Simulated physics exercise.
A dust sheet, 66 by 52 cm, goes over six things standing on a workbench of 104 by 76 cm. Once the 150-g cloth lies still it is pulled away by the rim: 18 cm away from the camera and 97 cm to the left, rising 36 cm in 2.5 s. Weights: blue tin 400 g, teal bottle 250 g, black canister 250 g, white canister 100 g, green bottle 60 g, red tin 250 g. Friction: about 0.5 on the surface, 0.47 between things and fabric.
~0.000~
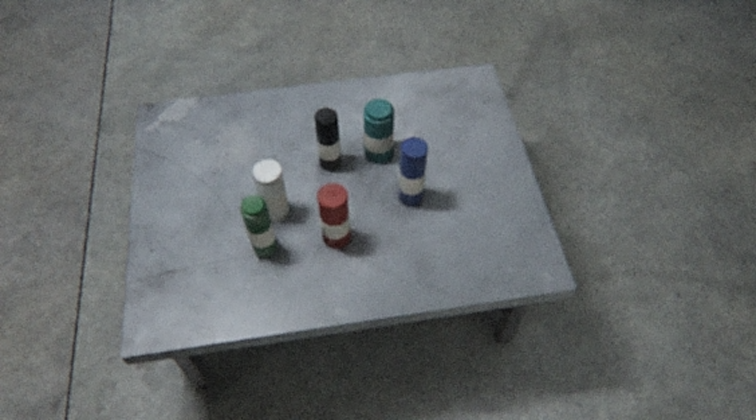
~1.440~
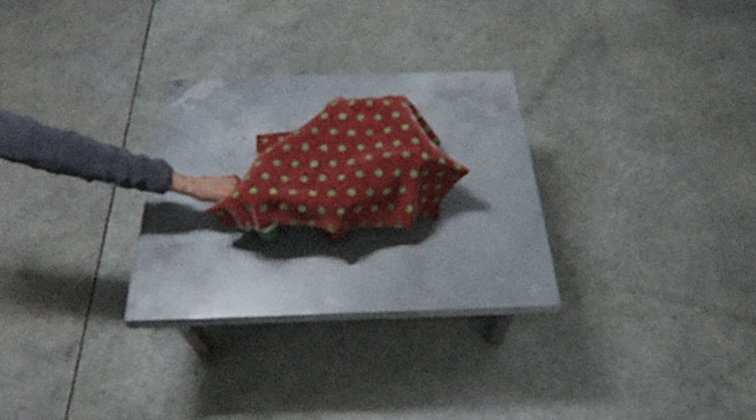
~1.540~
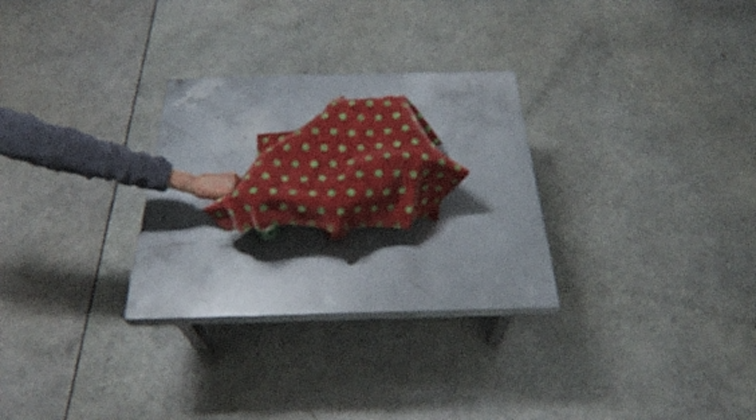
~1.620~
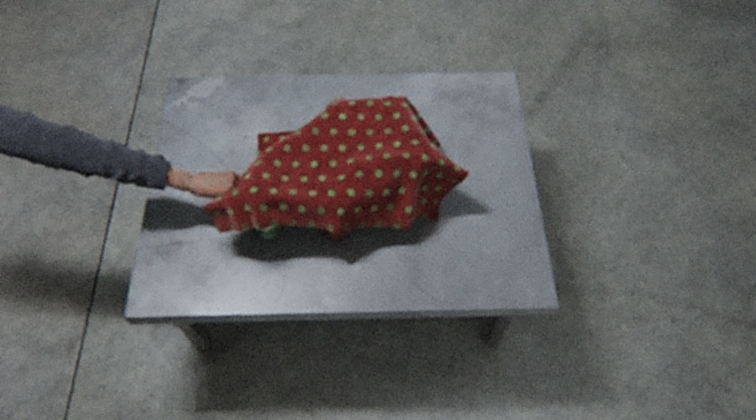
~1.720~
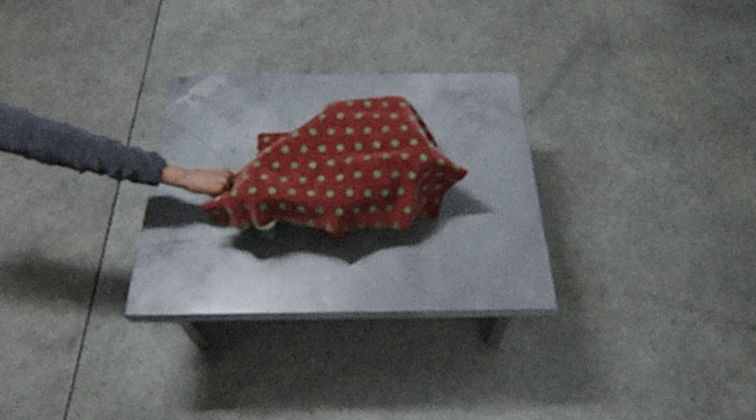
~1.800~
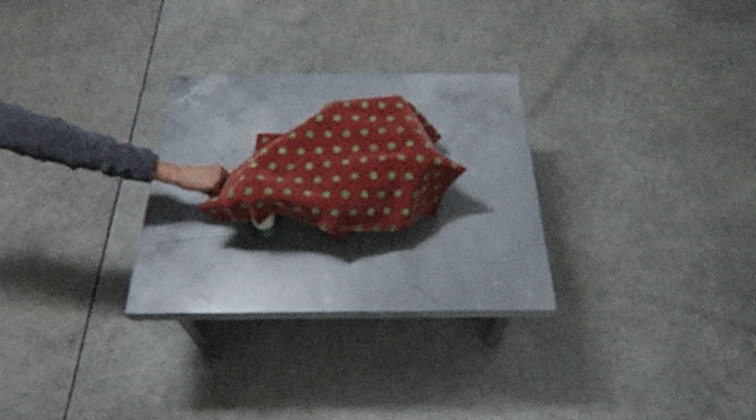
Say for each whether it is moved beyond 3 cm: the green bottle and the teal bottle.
The green bottle leaves its place, the teal bottle hardly stirs.
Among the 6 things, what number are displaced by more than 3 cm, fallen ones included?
I count 2.
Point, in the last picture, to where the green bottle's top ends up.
Near (230, 171).
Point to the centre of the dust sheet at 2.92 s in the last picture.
Around (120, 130).
By 2.4 s, middle of the dust sheet at (257, 138); green bottle on its side, 12 cm off its start, black canister 3 cm off its start.
By 2.9 s, middle of the dust sheet at (120, 130); green bottle on its side, 15 cm off its start, black canister 4 cm off its start.
By 3.5 s, middle of the dust sheet at a place out of view; green bottle on its side, 16 cm off its start at (226, 186), black canister 3 cm off its start at (329, 106).
By 4.0 s, middle of the dust sheet at a place out of view; green bottle on its side, 18 cm off its start, black canister 3 cm off its start.
By 4.8 s, middle of the dust sheet at a place out of view; green bottle on its side, 20 cm off its start at (230, 171), teal bottle 0 cm off its start at (392, 110), black canister 3 cm off its start at (329, 107).
